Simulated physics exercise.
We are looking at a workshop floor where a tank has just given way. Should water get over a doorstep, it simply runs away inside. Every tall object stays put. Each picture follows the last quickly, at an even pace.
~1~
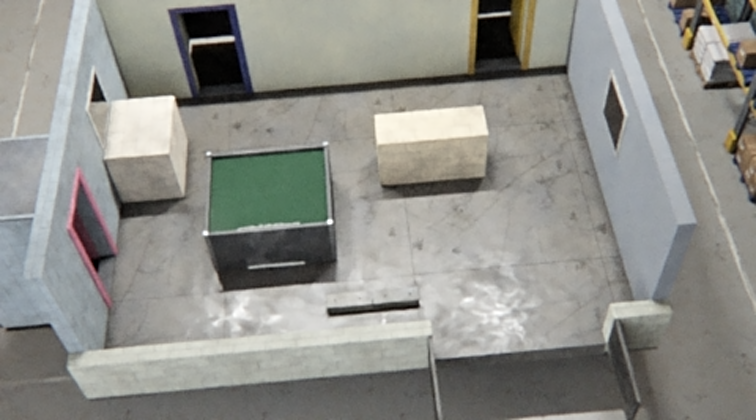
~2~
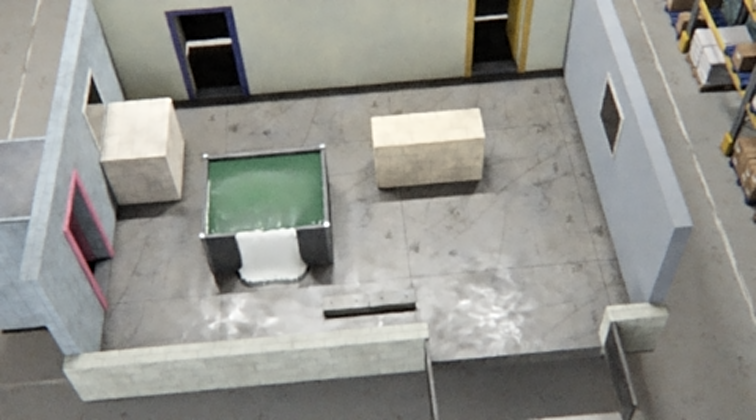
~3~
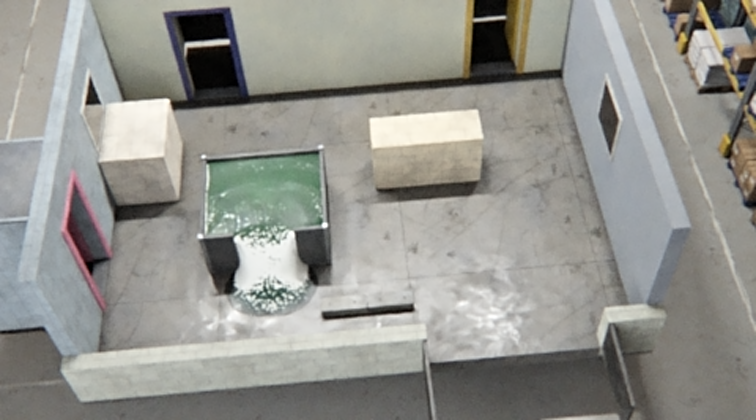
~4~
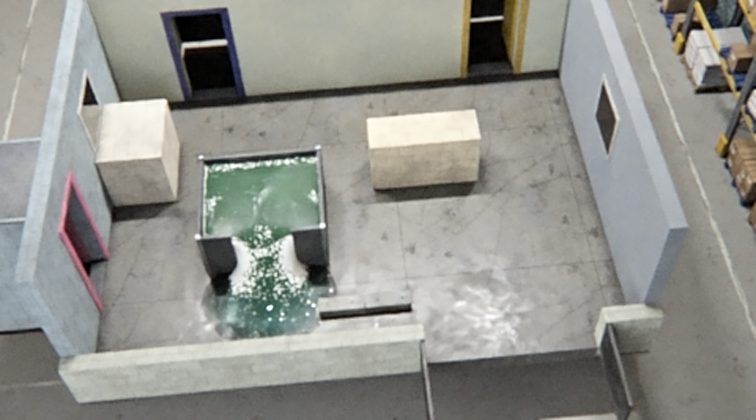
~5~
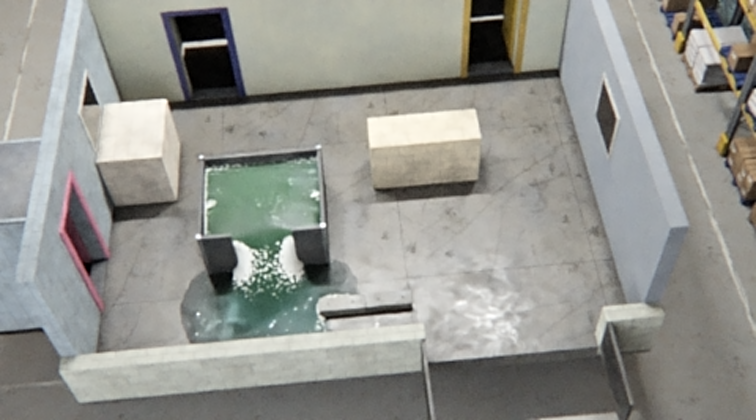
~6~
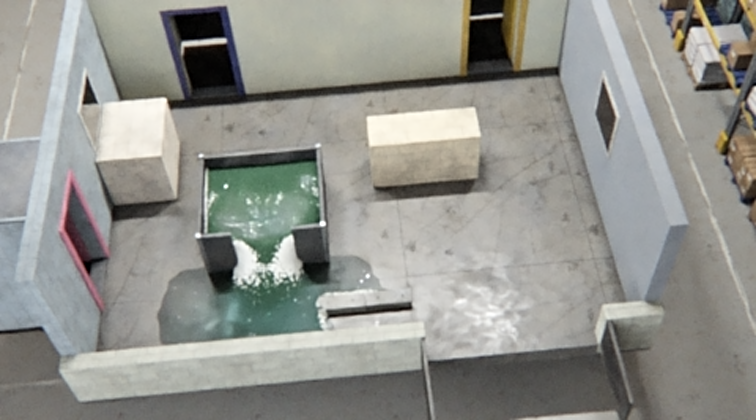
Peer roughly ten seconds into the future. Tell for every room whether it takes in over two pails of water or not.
In the end blue door: Exceeds it; pink door: Exceeds it; yellow door: Does not exceed it.
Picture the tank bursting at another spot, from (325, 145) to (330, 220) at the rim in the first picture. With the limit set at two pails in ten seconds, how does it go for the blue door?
Result for the blue door: It lets in too little.
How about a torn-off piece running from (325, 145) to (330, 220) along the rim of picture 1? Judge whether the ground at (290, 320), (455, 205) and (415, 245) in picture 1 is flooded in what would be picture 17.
In turn: Untouched, swamped, swamped.
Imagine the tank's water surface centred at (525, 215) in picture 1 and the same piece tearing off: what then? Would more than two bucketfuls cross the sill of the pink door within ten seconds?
The pink door falls short.
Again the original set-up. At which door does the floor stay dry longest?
Answer: The yellow door.
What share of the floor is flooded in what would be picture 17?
Estimated share: Around 35 %.
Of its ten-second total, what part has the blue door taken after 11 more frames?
0 %.
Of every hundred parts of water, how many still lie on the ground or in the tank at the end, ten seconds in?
About 80 per cent.
A moment on, water covers 20 % of the floor; the blue door not reached, the pink door not reached, the yellow door not reached.
Next, water covers 35 % of the floor; the blue door not reached, the pink door wet at the sill, nothing in, the yellow door not reached.
Then, water covers 45 % of the floor; the blue door not reached, the pink door over two buckets in, the yellow door not reached.
Later, water covers 70 % of the floor; the blue door under two buckets in, the pink door over two buckets in, the yellow door wet at the sill, nothing in.
In the end, water covers 90 % of the floor; the blue door over two buckets in, the pink door far over two buckets in, the yellow door wet at the sill, nothing in.
